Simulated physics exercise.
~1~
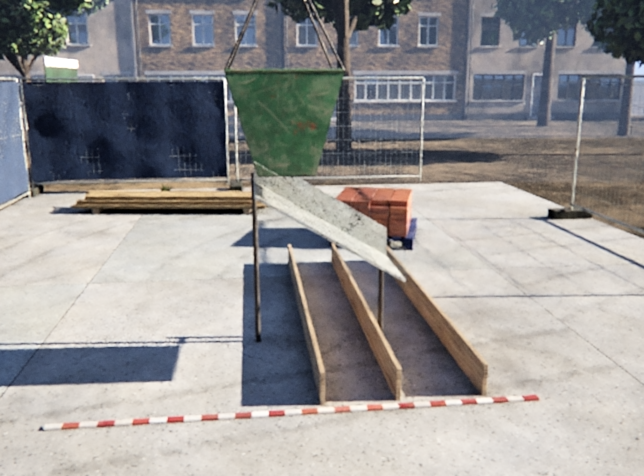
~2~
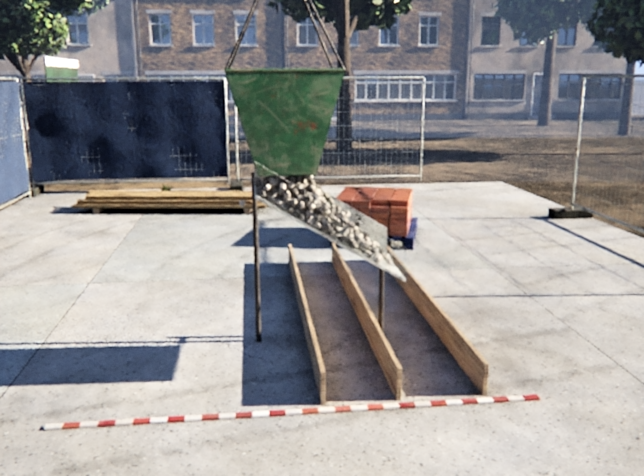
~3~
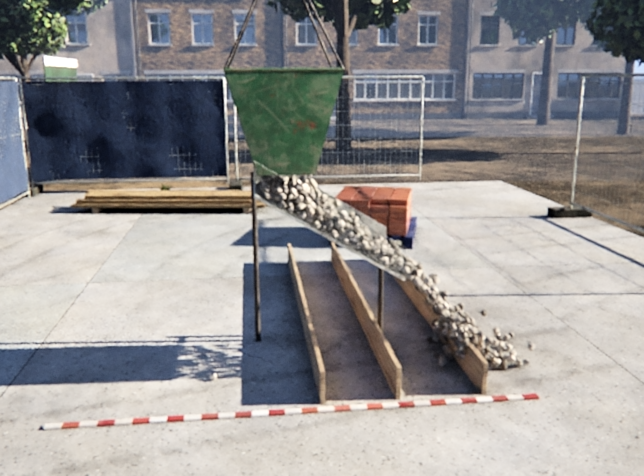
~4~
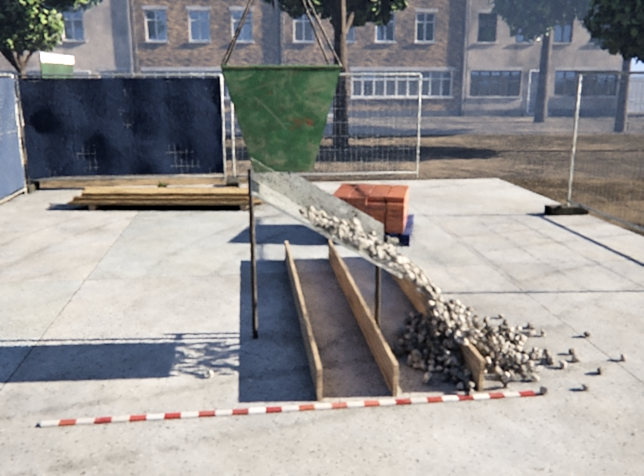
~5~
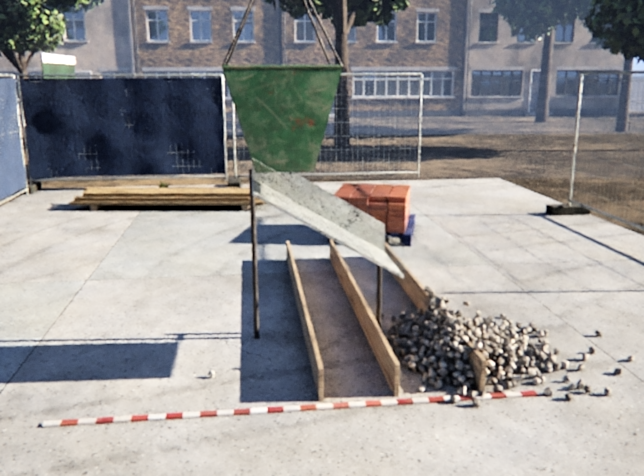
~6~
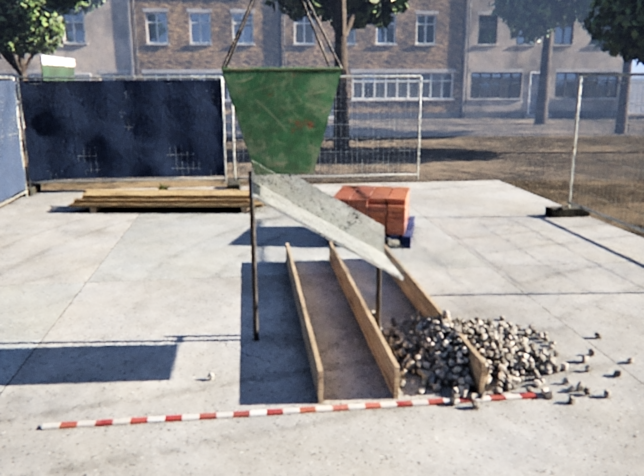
A green skip hangs from chains over a sloping grey steel chute on a sunlit concrete yard, seen from slightly above by a gently swaying camera. Wooden planks below mark off two bays behind a red-and-white staff, with stacked timber, orange blocks, fencing and a brick building beyond. Pale stones pour from the skip's bottom and slide down the steel to the right. They tumble into the right bay and spill over its outer plank, a few scattering farther right. The chute empties, leaving a heap split about evenly across that plank, while the left bay stays empty.
